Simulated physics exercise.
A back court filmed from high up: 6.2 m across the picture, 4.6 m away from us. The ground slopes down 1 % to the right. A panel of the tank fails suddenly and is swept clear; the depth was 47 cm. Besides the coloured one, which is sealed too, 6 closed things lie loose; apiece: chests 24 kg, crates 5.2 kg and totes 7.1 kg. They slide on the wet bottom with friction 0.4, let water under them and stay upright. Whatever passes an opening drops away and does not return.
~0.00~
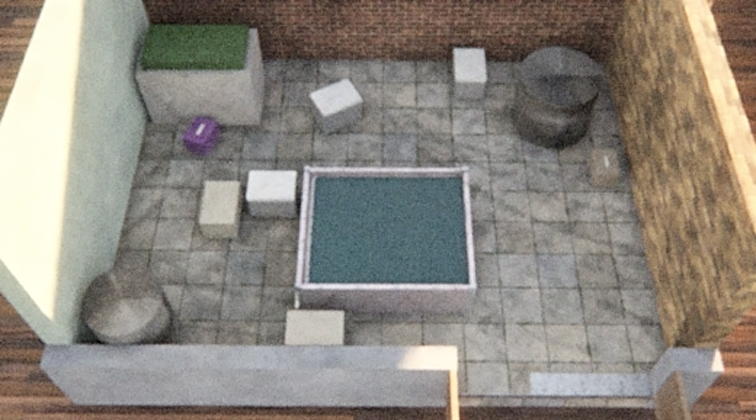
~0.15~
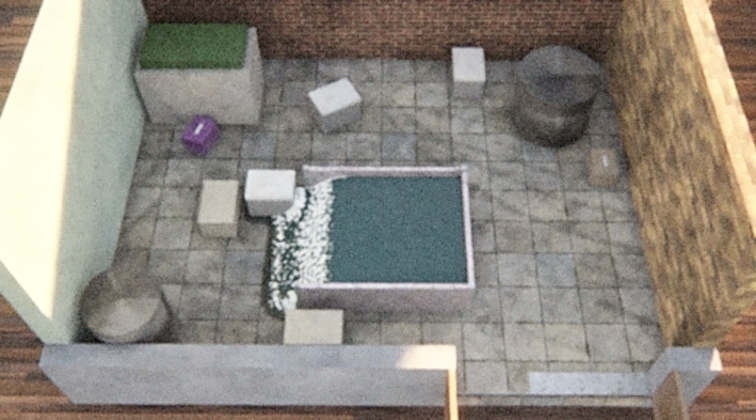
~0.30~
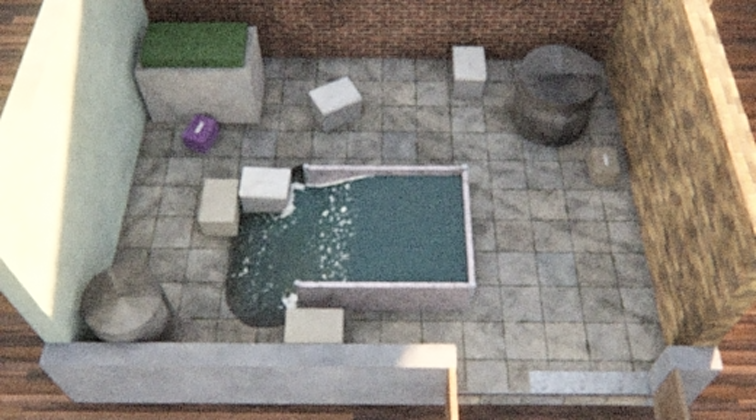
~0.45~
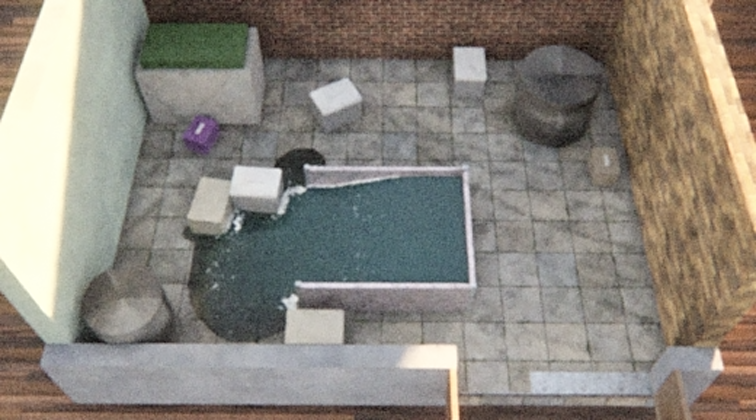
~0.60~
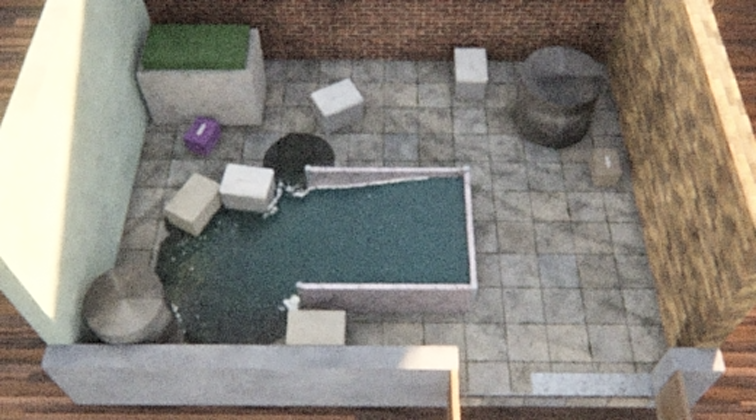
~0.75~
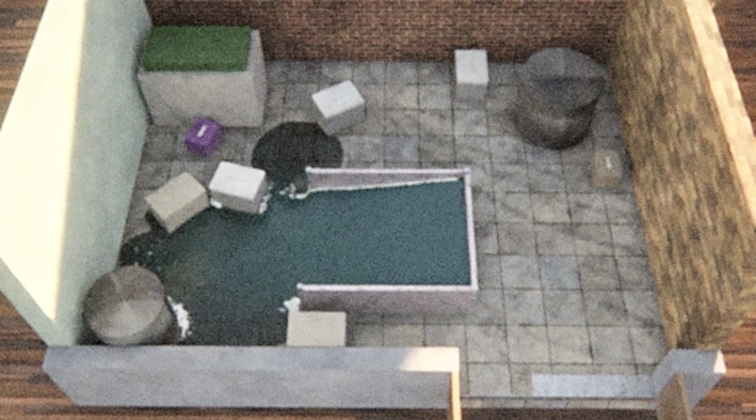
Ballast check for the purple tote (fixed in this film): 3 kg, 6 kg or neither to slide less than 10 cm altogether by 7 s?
For it, neither weight holds it.
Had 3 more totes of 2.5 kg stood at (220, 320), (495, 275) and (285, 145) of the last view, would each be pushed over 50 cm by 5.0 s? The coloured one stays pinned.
In that order: More, short of it, over.
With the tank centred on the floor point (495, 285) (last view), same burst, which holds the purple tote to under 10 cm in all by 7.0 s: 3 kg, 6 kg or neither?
In that case neither load is enough.
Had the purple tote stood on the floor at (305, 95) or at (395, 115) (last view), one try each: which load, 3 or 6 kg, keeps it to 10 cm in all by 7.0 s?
In that order: Neither is enough; it takes the larger.
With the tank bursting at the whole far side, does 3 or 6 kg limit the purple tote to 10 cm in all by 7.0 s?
In that case only the larger load is enough.
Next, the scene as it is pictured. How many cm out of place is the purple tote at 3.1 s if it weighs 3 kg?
About 20 cm.
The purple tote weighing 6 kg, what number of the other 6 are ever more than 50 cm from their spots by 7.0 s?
I count 4.
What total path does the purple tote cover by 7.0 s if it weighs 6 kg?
Some 400 cm in all.
After 1.4 s the purple tote would be 2 cm from its start with 3 kg and 0 cm from its start with 6 kg; 2 cm of water round it then.
After 3.1 s the purple tote would be 15 cm from its start with 3 kg and 16 cm from its start with 6 kg; 24 cm of water round it then.
After 4.9 s the purple tote would be 218 cm from its start with 3 kg and 193 cm from its start with 6 kg; 11 cm of water round it then.
After 7.0 s the purple tote would be 321 cm from its start with 3 kg and 294 cm from its start with 6 kg; 4 cm of water round it then.
